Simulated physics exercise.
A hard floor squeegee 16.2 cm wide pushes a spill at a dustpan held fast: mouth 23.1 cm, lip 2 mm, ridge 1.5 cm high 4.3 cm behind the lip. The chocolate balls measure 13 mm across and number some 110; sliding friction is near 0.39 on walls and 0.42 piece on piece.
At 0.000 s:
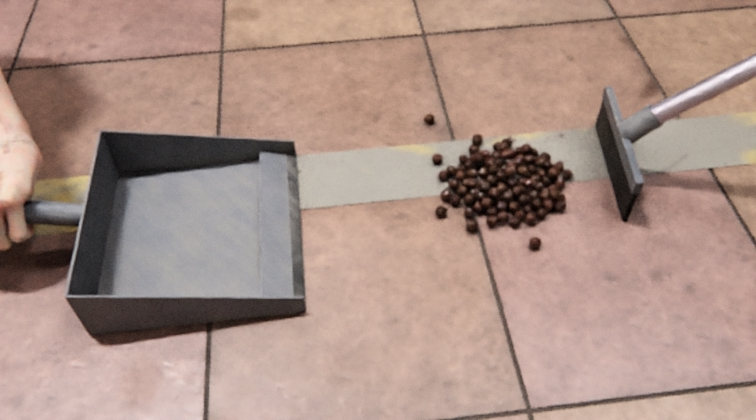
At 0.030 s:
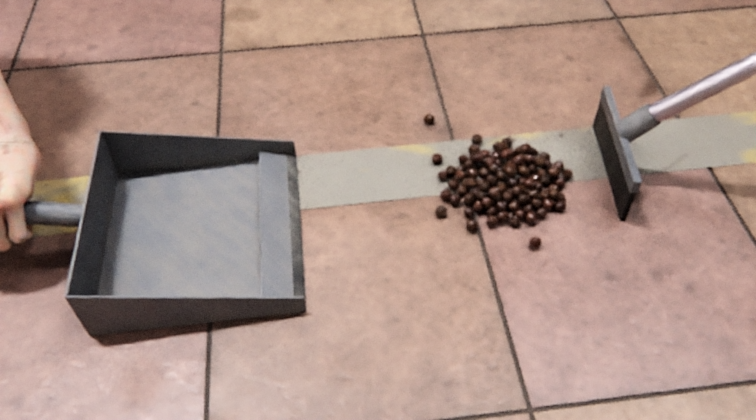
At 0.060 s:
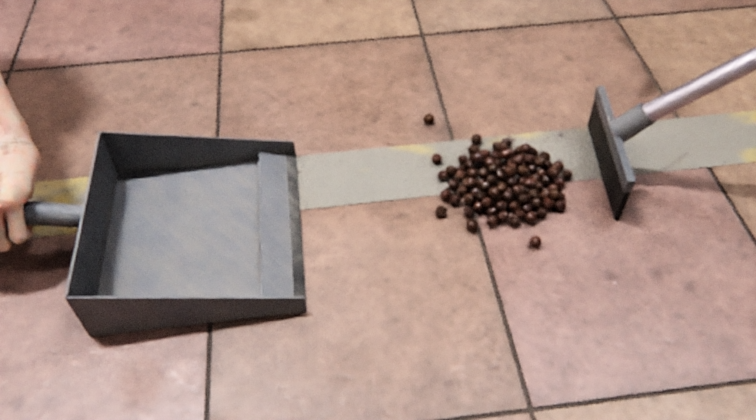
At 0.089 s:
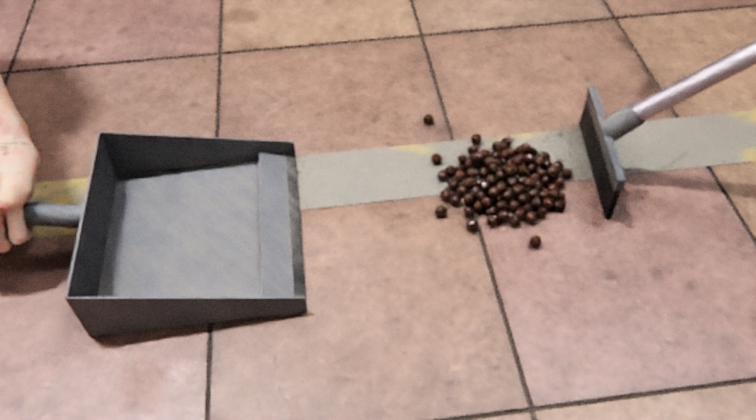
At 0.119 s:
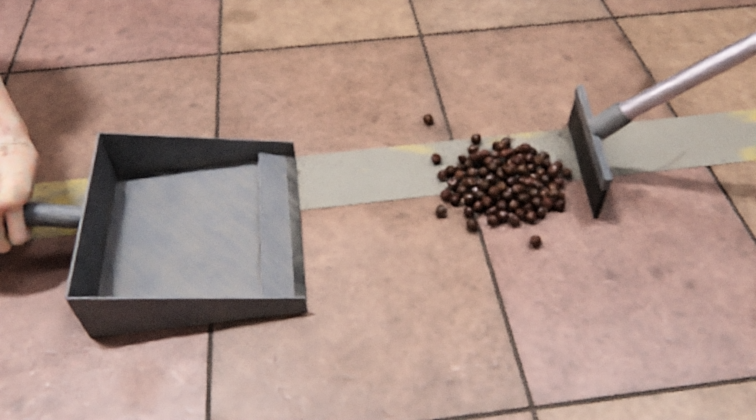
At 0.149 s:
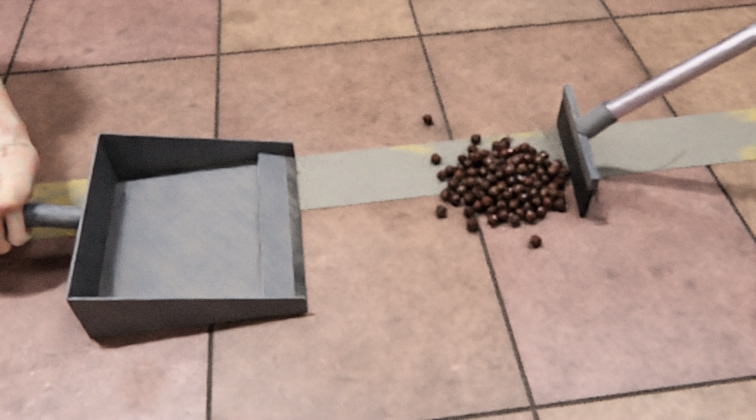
A dark squeegee blade on a pale metallic pole slides left across a floor of pinkish-brown tiles, seen from above at an angle by a camera that stays still. A heap of small dark brown balls lies near the middle on a grey strip, while a hand at left grips a grey dustpan, its open side facing right. The blade closes the gap to the heap's right edge, and the balls and pan remain in place.
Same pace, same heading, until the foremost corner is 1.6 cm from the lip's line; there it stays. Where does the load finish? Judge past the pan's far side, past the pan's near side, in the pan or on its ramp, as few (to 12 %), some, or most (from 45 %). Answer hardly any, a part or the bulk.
Far side: A part, near side: Hardly any, pan: A part.
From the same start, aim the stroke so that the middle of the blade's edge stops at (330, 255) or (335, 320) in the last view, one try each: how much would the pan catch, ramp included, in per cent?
Some 20 and 5 per cent.
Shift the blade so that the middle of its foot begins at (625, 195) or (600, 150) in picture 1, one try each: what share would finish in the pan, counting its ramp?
Some 20 and 10 per cent.
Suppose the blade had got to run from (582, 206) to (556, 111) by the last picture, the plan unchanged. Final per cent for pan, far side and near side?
Pan 20, far 25, near 5.
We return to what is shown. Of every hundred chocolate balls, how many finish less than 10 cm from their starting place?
Roughly 15 per cent.
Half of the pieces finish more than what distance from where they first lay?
About 24 cm.
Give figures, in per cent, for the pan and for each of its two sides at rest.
Far side 30, near side 0, pan 15.
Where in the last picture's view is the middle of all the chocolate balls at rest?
At about (302, 180).
After 0.47 s, middle of the blade 18 cm from the lip; 0 % over the lip, far side 15 %, near side 0 %.
After 0.68 s, middle of the blade 9 cm from the lip; 0 % over the lip, far side 25 %, near side 0 %.
After 1.01 s, middle of the blade 3 cm from the lip; 20 % over the lip, far side 30 %, near side 0 %.
At rest (1.8 s), far side 30 %, near side 0 %, pan 15 %, in front of the lip or behind the blade 50 %.
